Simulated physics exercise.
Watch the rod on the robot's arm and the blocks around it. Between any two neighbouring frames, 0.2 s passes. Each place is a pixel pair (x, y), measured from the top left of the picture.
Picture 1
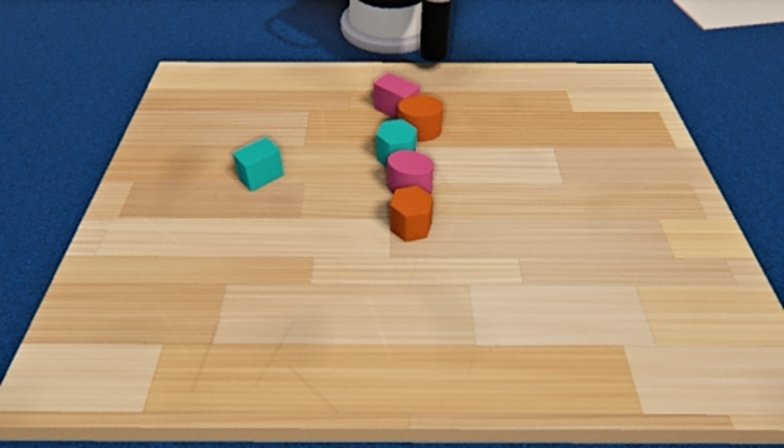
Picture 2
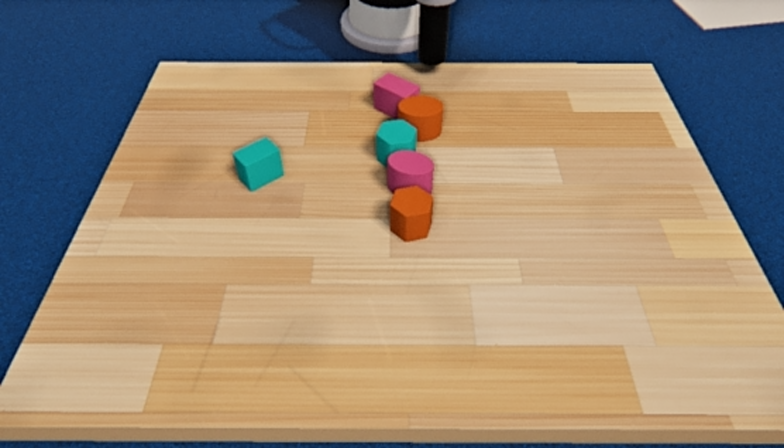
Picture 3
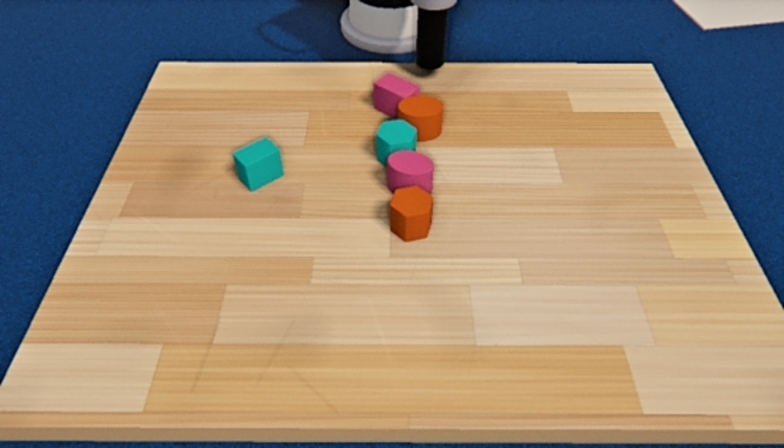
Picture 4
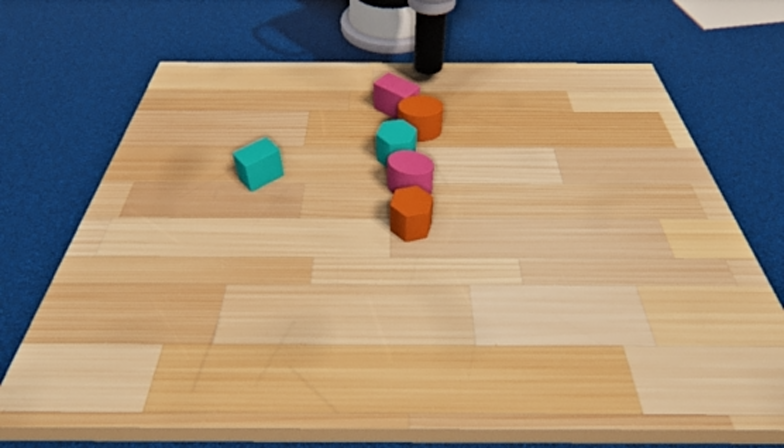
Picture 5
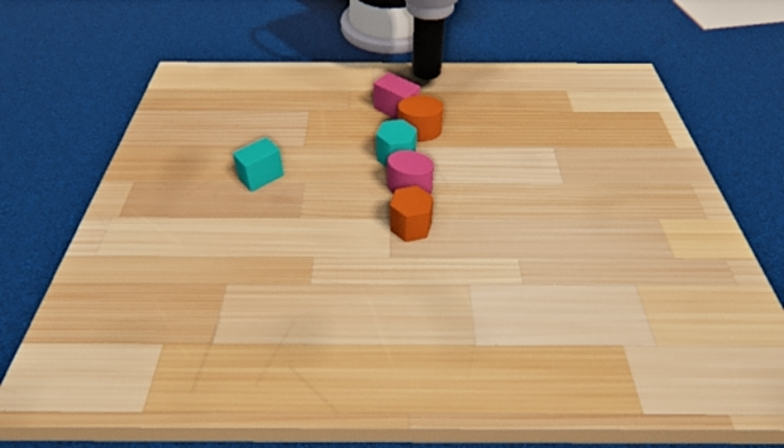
At the start, a black rod on a robot's arm hangs at the far edge of a wooden board, behind a loose column of pink, orange and turquoise blocks, with another turquoise block off to the left. The rod edges slightly nearer and a touch left, while all the blocks stay still.
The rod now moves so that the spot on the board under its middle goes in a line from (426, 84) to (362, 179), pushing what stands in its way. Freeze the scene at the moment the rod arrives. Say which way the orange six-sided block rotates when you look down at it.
Top view: Clockwise.
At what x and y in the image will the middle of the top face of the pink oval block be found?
Pixel (432, 179).
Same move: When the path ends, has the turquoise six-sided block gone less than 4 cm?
No.
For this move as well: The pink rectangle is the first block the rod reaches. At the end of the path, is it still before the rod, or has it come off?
Final position: To the side or behind.
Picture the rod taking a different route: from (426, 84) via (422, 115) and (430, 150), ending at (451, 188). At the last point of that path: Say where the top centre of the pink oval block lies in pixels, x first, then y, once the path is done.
If I read the scene right, the answer is (395, 183).
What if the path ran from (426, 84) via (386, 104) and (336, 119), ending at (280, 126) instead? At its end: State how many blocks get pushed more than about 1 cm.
My forecast: 1.
On the path given first. One third of the way, rod at (409, 101); pink rectangle at (381, 93), turned 20° clockwise.
Two thirds of the way, rod at (387, 132); turquoise six-sided block at (396, 141), turned 20° clockwise; pink rectangle at (367, 101), turned 85° clockwise; pink oval block at (412, 166); orange oval block at (426, 118), turned 40° anticlockwise.
At the end, rod at (362, 167); turquoise six-sided block at (395, 164), turned 50° anticlockwise; pink rectangle at (367, 101), turned 85° clockwise; pink oval block at (432, 179); orange six-sided block at (416, 204), turned 25° clockwise; orange oval block at (426, 118), turned 40° anticlockwise.
